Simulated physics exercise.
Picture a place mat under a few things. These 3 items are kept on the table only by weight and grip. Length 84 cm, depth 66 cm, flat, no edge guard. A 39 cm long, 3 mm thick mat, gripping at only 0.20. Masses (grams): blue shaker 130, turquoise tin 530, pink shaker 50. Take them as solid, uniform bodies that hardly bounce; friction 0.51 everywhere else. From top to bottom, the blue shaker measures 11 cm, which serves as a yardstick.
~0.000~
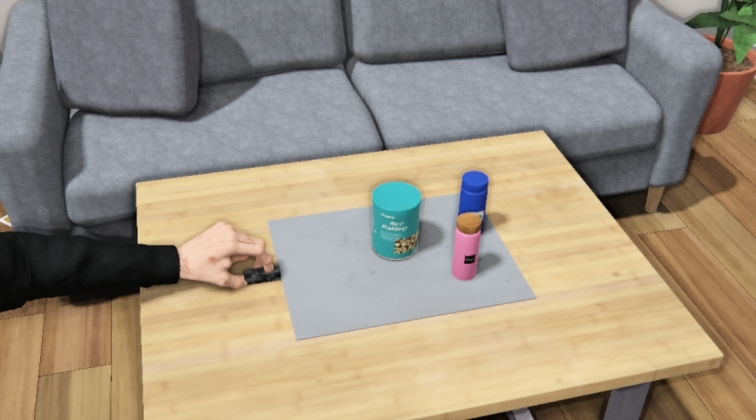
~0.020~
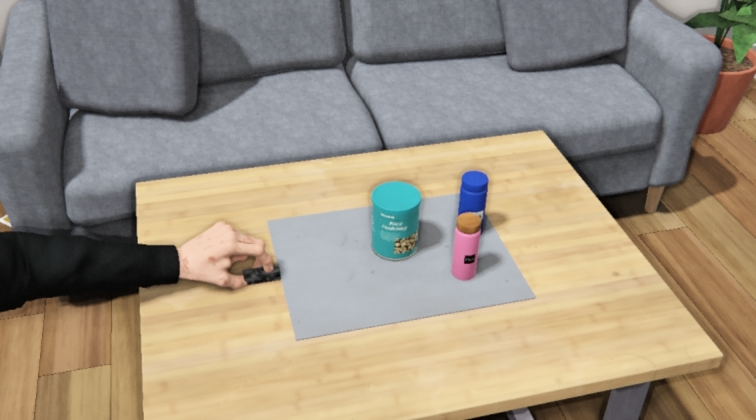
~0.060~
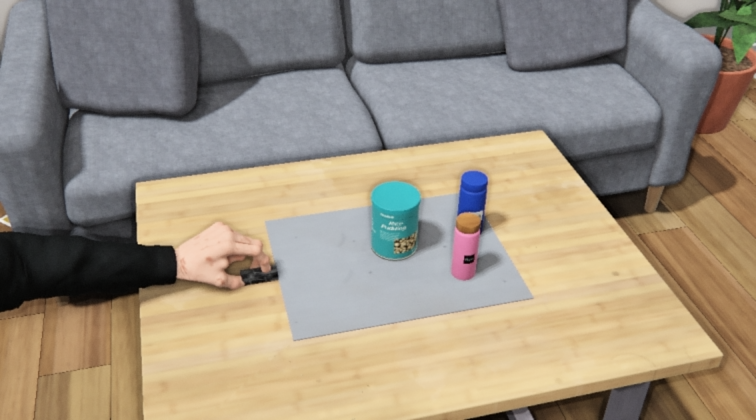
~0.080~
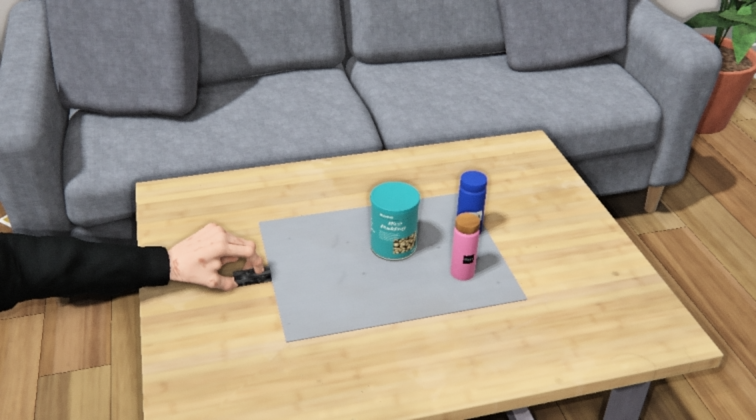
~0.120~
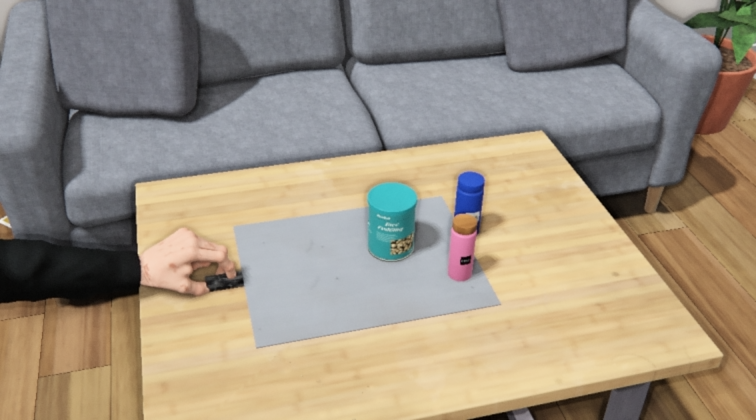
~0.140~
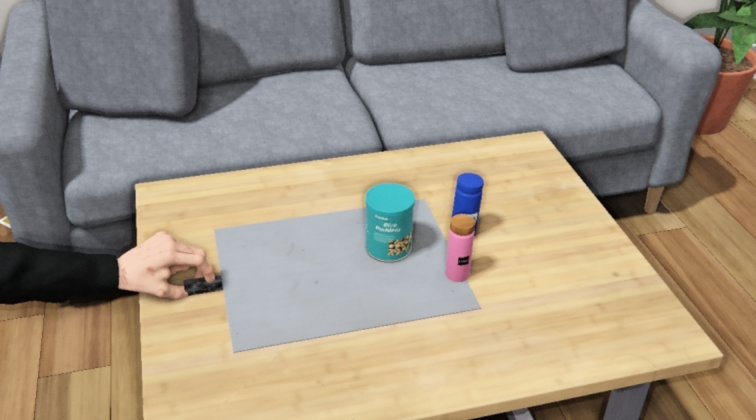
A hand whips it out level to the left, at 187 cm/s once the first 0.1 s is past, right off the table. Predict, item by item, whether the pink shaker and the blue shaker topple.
In the end pink shaker remains erect. Blue shaker remains erect.
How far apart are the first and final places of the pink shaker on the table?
Some 3 cm.
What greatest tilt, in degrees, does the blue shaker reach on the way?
At most 4 degrees.
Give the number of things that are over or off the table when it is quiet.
I count 0.
By 0.24 s, 28 cm of pull; pink shaker tilted 3° near (449, 251); blue shaker tilted 4° near (462, 207); turquoise tin tilted 4°.
By 0.44 s, 65 cm of pull; pink shaker 2 cm from its spot near (452, 251); turquoise tin 5 cm from its spot.
When it is over (1.2 s), all 3 within 6 cm of the start. End places, in pixels of the last picture, pink shaker near (451, 252), blue shaker near (464, 208).
